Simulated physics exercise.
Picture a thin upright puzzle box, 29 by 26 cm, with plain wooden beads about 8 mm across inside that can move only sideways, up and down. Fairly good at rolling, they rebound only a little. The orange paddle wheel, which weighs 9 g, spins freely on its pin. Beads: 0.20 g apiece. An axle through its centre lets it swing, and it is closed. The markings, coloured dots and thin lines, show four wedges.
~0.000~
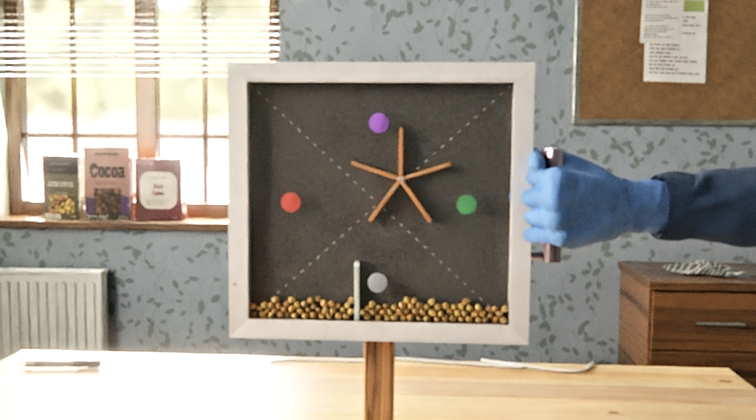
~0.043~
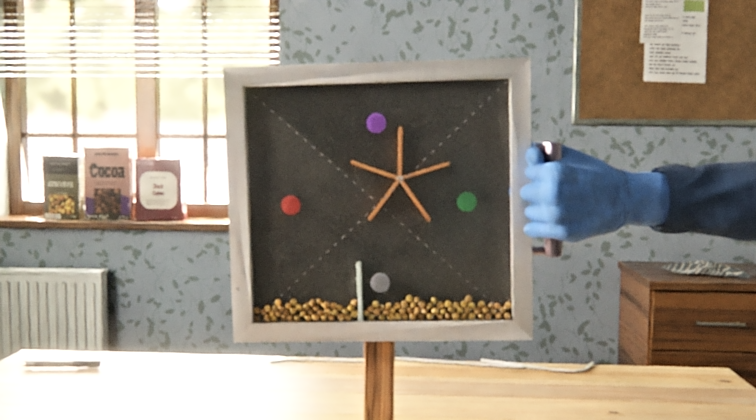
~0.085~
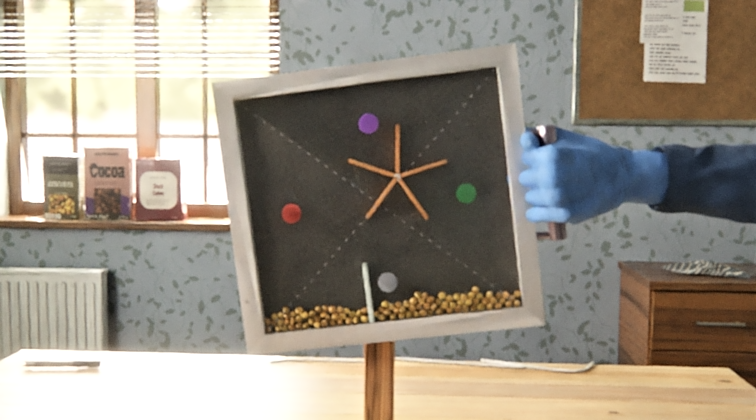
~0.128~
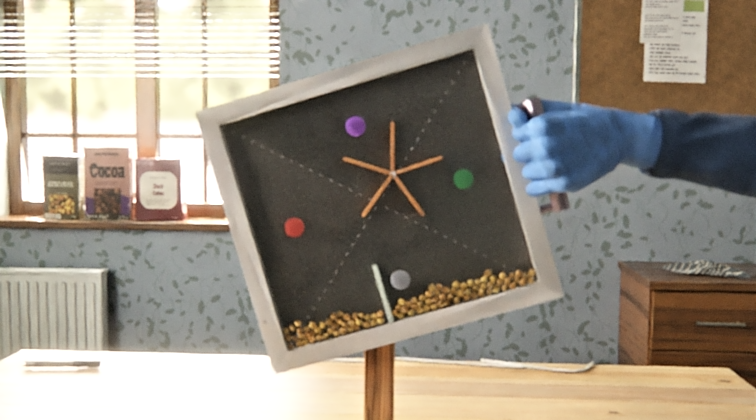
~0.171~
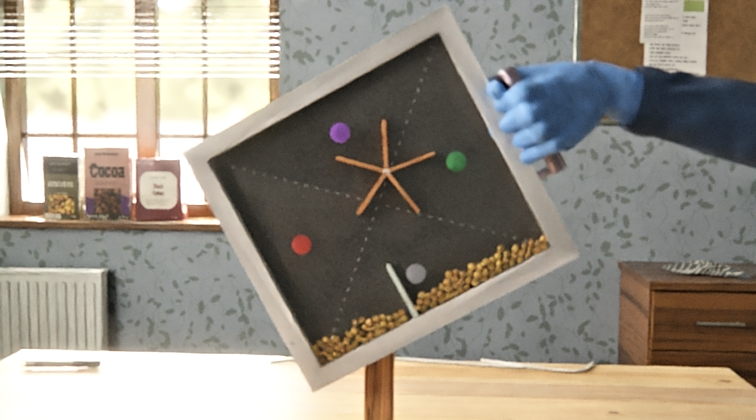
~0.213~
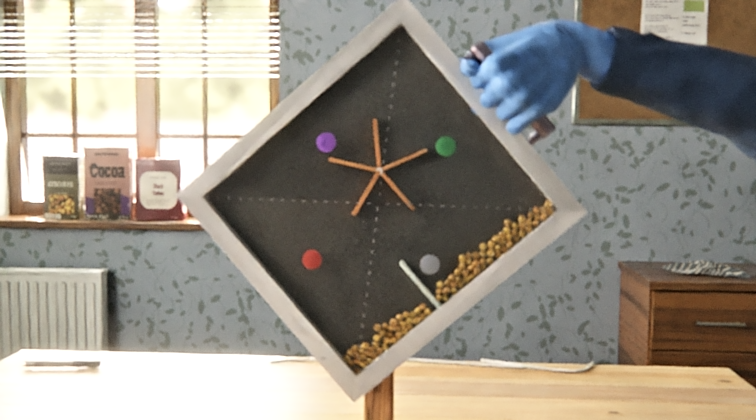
The footage shows a blue-gloved hand gripping the right side of a square, dark-faced box and turning it steadily anticlockwise from level to a steep tilt, while small golden beads inside stay heaped along its lower edge, either side of a short wall.
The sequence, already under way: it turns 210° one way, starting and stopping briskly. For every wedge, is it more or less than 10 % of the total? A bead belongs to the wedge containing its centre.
Red: Less; purple: More; green: More; grey: Less.
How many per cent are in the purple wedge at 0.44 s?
The share there is close to 0 per cent.
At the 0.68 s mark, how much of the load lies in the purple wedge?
It works out at roughly 35 per cent.
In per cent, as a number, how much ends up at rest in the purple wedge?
I'd estimate close to 85 per cent.
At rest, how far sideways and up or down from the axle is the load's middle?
Right: About 1 cm; below: About 13 cm.
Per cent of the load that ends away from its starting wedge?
100 per cent.
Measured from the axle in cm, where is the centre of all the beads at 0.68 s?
The middle sits around 5 cm right of it and 2 cm below it.
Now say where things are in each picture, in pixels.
Level; about 100 beads; load centre (378, 311); top bead (407, 300); orange paddle wheel (401, 179); red (291, 202), purple (379, 123), green (467, 205), grey (378, 283), in the first picture.
Turned 2° anticlockwise; load centre (380, 311); top bead (469, 299), in the second picture.
Turned 7° anticlockwise; load centre (389, 310); top bead (476, 290); wall ends (365, 266), in the third picture.
Turned 17° anticlockwise; load centre (405, 308); top bead (532, 273); orange paddle wheel (393, 174), in the fourth picture.
Turned 29° anticlockwise; load centre (426, 300); top bead (544, 240), in the fifth picture.
Turned 41° anticlockwise; load centre (445, 289); top bead (548, 204); orange paddle wheel (380, 171); red (312, 260), purple (326, 142), green (446, 146), grey (430, 264), in the sixth picture.
After 0.44 s, it stands 106° anticlockwise; the beads' middle is 12 cm right of and level with the centre; red 20 %, grey 80 %.
After 0.68 s, it stands 174° anticlockwise; the beads' middle is 5 cm right of and 2 cm below the centre; red 35 %, purple 35 %, green 10 %, grey 20 %.
After 0.88 s, it has come round 210° anticlockwise; the beads' middle is 6 cm right of and 7 cm below the centre; red 5 %, purple 95 %.
All still by 3.5 s, it has come round 210° anticlockwise; red 0 %, purple 85 %, green 15 %, grey 0 %.
